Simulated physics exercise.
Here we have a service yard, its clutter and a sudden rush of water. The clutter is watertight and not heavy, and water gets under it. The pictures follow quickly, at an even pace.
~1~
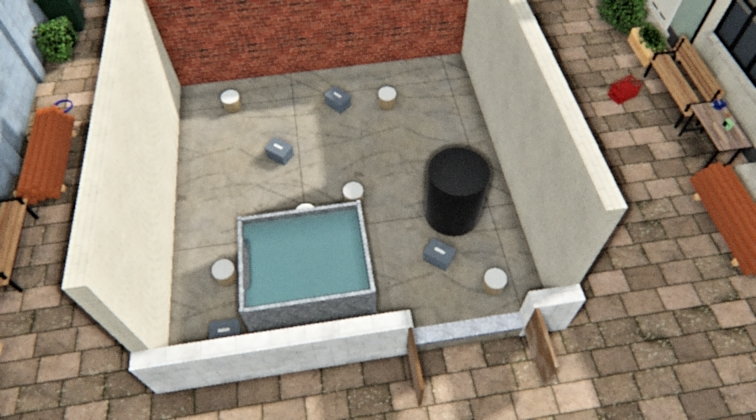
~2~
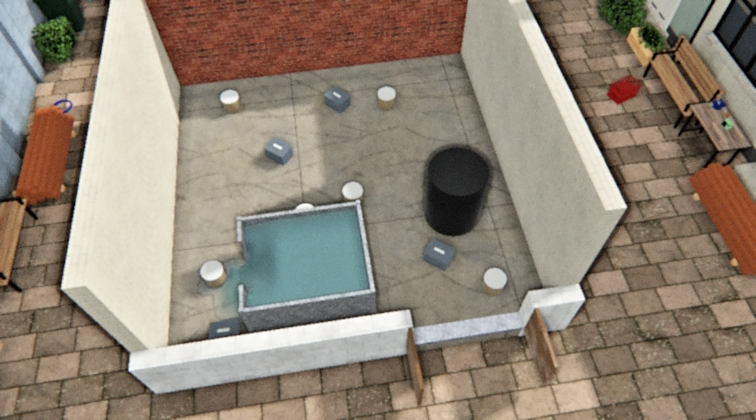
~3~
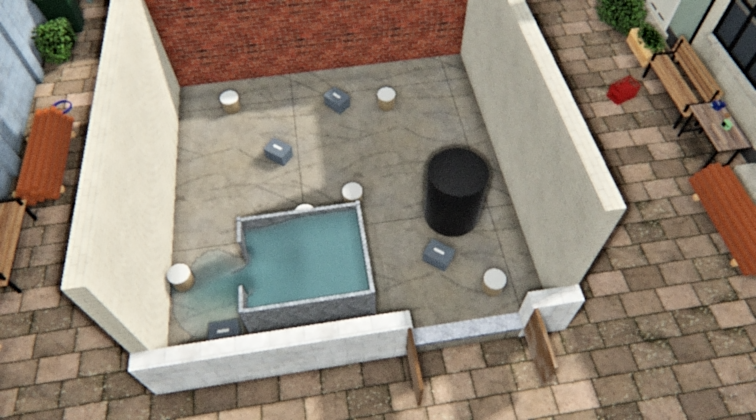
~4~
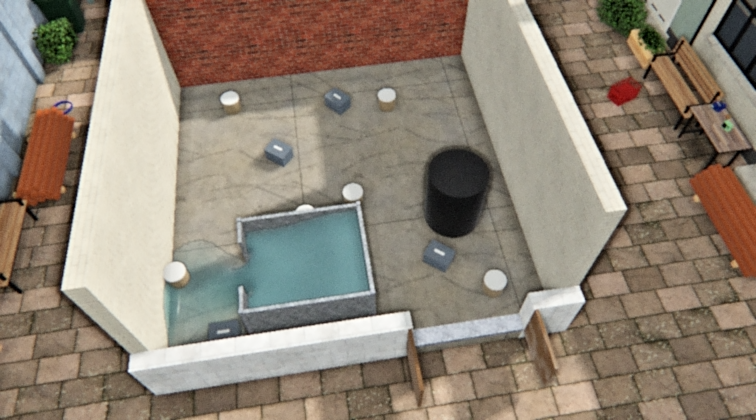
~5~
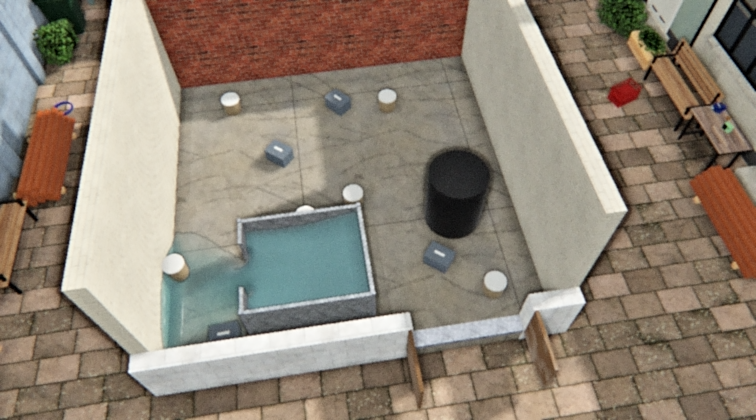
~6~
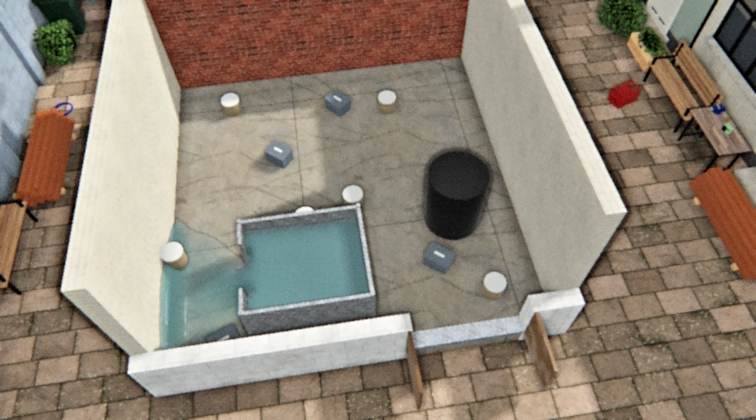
To begin with, a tank of water stands in a walled yard among small pails, grey boxes and a black barrel. Water then bursts from the tank's left side, pushing the nearest white-topped pail left toward the wall. The water spreads along that wall, and the pail drifts slightly up the view.
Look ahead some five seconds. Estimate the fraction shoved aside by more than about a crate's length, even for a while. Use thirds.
It is between one and two thirds.
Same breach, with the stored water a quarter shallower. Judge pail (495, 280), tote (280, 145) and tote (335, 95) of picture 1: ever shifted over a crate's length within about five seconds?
As listed: Shifted that much, no, short of that.
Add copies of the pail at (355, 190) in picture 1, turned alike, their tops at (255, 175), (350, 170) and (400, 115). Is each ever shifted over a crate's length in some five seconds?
As listed: Shifted that much, less than that, never so far.
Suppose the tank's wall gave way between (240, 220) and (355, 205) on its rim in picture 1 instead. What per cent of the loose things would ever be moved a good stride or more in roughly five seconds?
Close to 60 %.
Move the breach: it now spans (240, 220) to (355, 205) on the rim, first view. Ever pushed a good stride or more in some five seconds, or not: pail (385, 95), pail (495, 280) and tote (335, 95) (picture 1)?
In that order: Shifted that much, under that, yes.
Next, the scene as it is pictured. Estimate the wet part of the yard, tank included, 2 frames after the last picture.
Some 20 per cent.
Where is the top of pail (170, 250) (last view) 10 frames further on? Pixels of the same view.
Around (264, 91).
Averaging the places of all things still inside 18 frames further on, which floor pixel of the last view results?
At about (352, 172).
A moment on, 1 of 10 are well off their spots; 1 afloat.
Next, 1 of 10 are well off their spots; 1 afloat.
Later, 4 of 10 are well off their spots; 3 afloat.
In the end, 4 of 10 are well off their spots, and 4 have been at some point; 3 afloat.
